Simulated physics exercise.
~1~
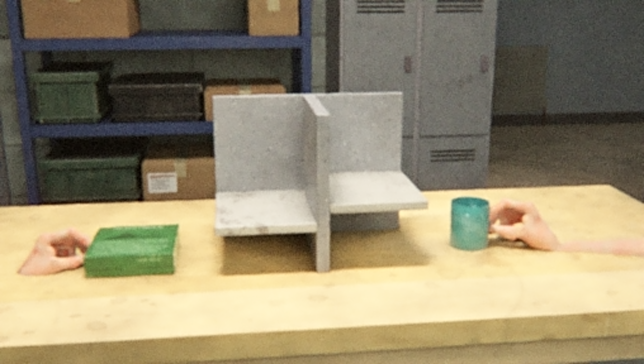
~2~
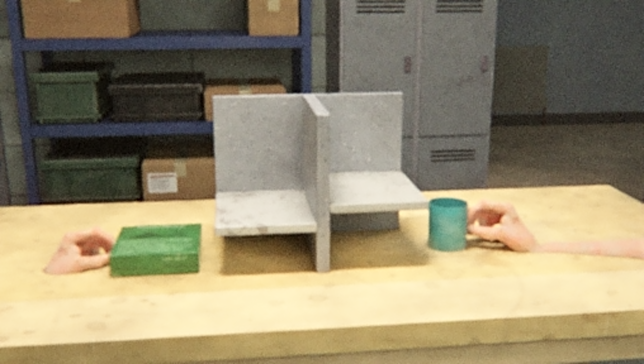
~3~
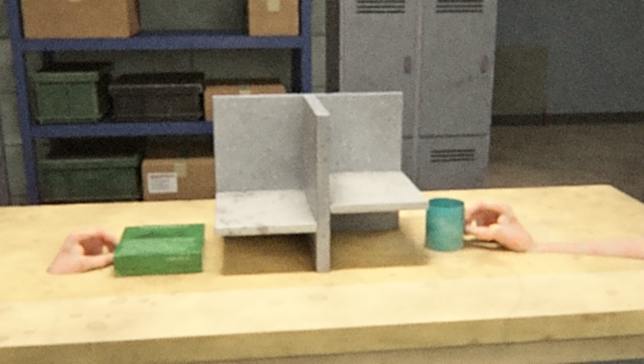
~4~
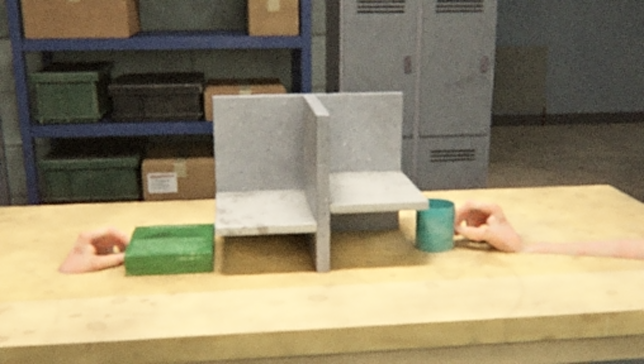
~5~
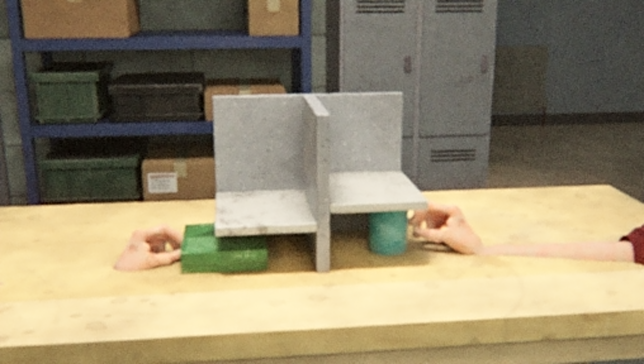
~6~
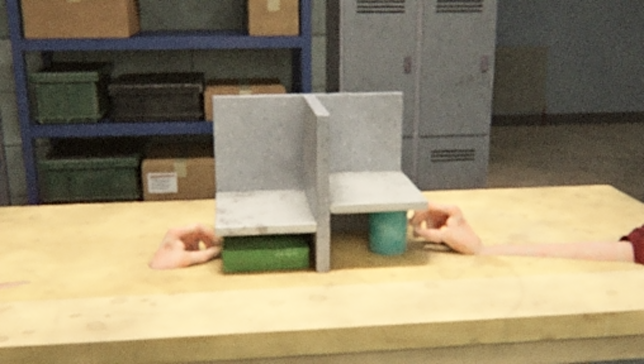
Two hands slide a green packet and a turquoise beaker beneath a grey two-sided shelf.
